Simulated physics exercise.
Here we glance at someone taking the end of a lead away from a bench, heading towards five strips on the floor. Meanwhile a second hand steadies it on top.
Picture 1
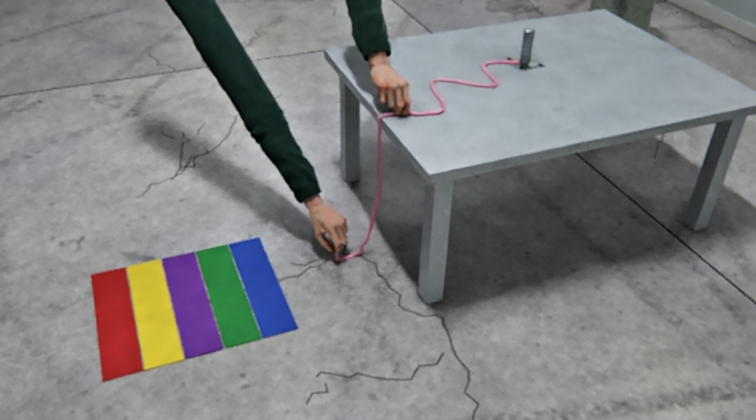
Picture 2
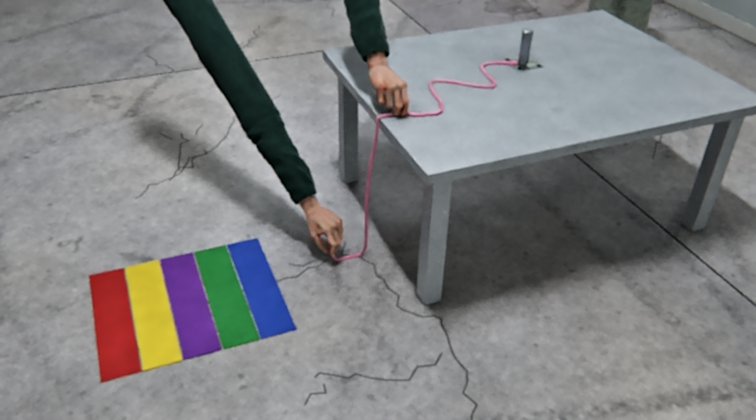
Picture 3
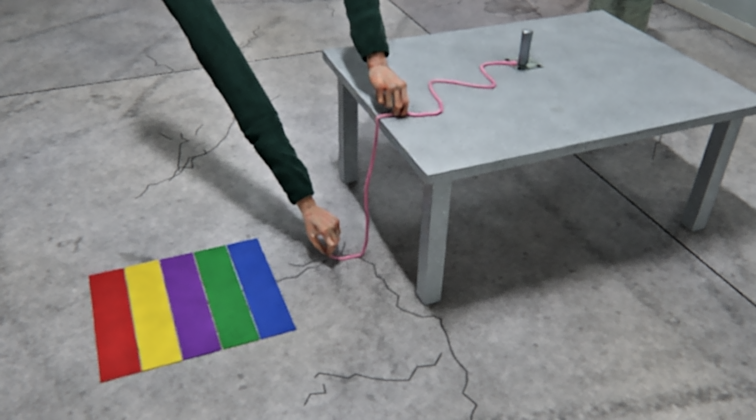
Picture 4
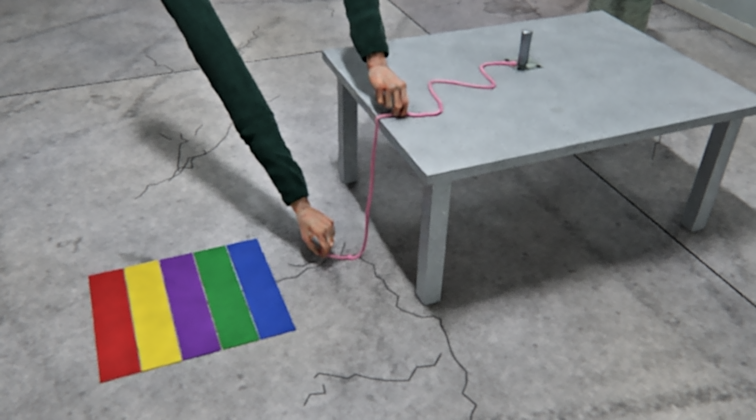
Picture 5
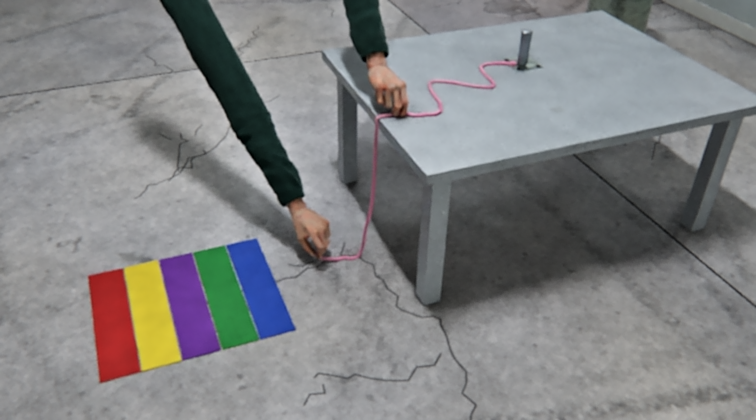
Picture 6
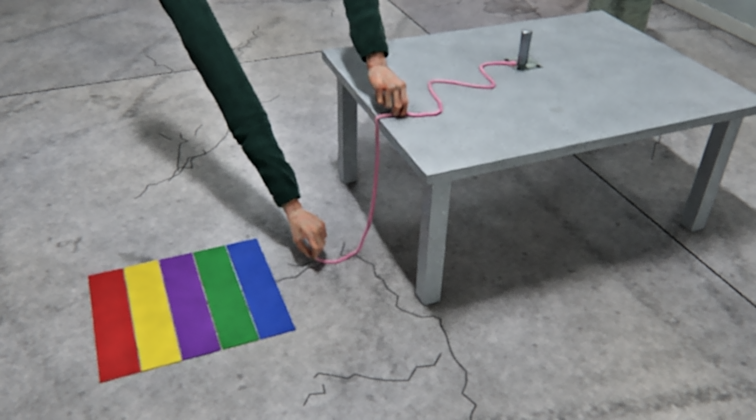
A hand slowly draws the end of a pink cord slightly left across the floor.
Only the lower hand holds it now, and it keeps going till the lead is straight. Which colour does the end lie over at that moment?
It lies over red.
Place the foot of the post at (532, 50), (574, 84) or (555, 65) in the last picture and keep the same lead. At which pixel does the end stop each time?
Roughly (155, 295), (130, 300) and (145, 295), try by try.
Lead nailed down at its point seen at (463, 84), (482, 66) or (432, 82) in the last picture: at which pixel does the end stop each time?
Try by try, around (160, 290), (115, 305) and (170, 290).
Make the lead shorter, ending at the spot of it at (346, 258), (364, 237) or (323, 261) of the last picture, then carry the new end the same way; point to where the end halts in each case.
The three cuts give roughly (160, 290), (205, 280) and (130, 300) respectively.
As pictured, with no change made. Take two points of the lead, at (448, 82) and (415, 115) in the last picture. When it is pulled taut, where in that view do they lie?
To (415, 96) for the first and to (319, 145) for the second.
A little later, end near (176, 288); over purple.
Next, end near (132, 299); over yellow.
When it is tight, end near (105, 305); over red. Over red.
